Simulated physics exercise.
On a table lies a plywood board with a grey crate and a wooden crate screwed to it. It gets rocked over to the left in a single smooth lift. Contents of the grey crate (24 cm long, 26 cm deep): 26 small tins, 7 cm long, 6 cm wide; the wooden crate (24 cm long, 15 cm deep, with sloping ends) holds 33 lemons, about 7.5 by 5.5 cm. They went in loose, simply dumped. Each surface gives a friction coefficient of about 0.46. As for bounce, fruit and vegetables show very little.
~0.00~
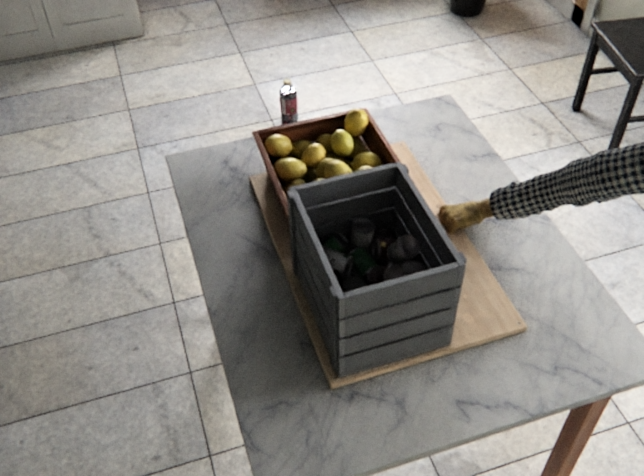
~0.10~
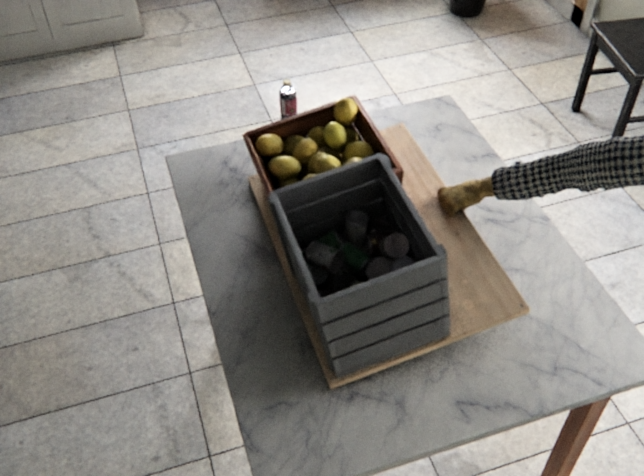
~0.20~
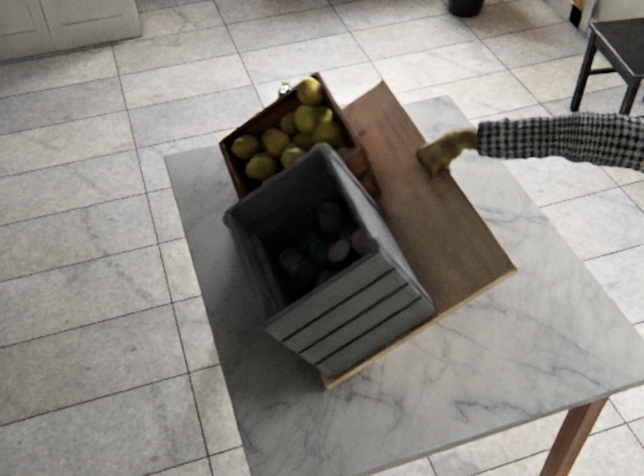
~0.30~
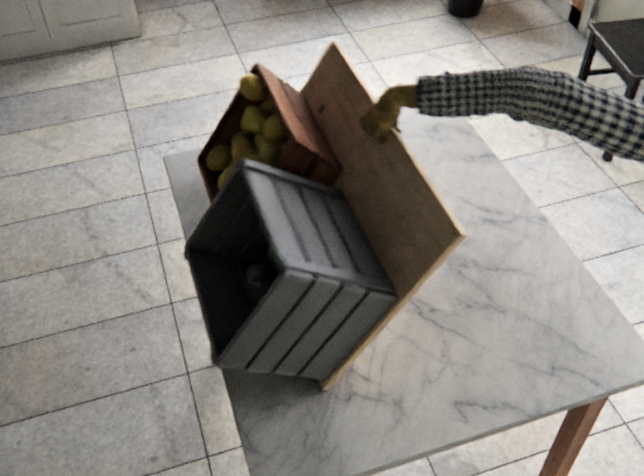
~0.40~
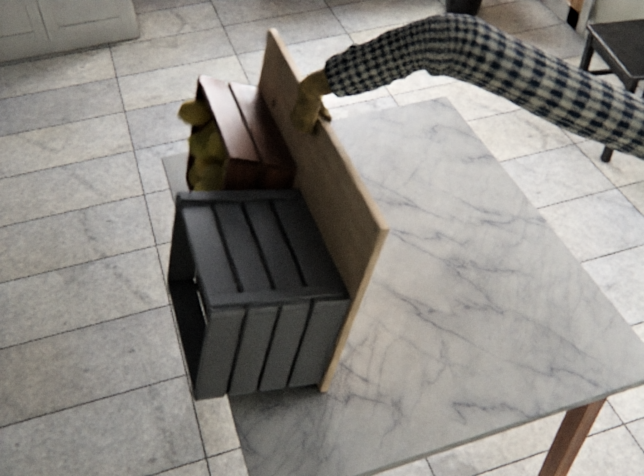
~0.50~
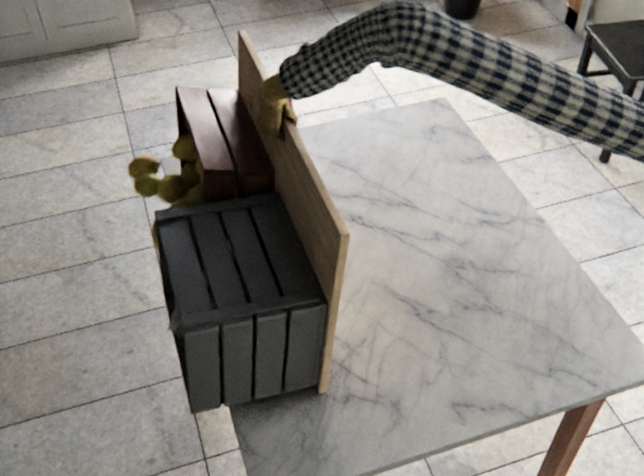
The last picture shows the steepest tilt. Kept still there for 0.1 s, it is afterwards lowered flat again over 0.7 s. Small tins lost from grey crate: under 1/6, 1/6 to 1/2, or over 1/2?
1/6 to 1/2.
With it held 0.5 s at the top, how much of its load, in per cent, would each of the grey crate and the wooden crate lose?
In that case you'd see grey crate shed 30 percent of its load and wooden crate shed 80 percent.
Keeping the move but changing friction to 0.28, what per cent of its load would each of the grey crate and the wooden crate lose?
Grey crate 30, wooden crate 80 per cent.
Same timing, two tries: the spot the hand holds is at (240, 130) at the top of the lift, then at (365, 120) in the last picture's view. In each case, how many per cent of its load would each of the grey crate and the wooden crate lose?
The grey crate would lose 50 per cent in the first try and 0 per cent in the second, the wooden crate 100 and then 20 per cent.
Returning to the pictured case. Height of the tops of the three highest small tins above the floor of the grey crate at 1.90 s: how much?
Some 13 cm.
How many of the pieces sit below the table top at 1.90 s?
About 30.
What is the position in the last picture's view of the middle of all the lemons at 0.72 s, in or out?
Centre approx. (153, 229).
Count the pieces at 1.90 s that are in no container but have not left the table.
Some 2 in number.
After 0.72 s, tilt 77°; the grey crate is down by 7 of 26 and the wooden crate is down by 19 of 33.
After 1.01 s, tilt 31°; the grey crate is down by 9 of 26 and the wooden crate is down by 23 of 33.
After 1.40 s, tilt 0°; the grey crate is down by 9 of 26 and the wooden crate is down by 23 of 33.
Final count (at 1.90 s), the grey crate is down by 9 of 26 and the wooden crate is down by 23 of 33. Asked share, 9 of 26, 35 per cent.
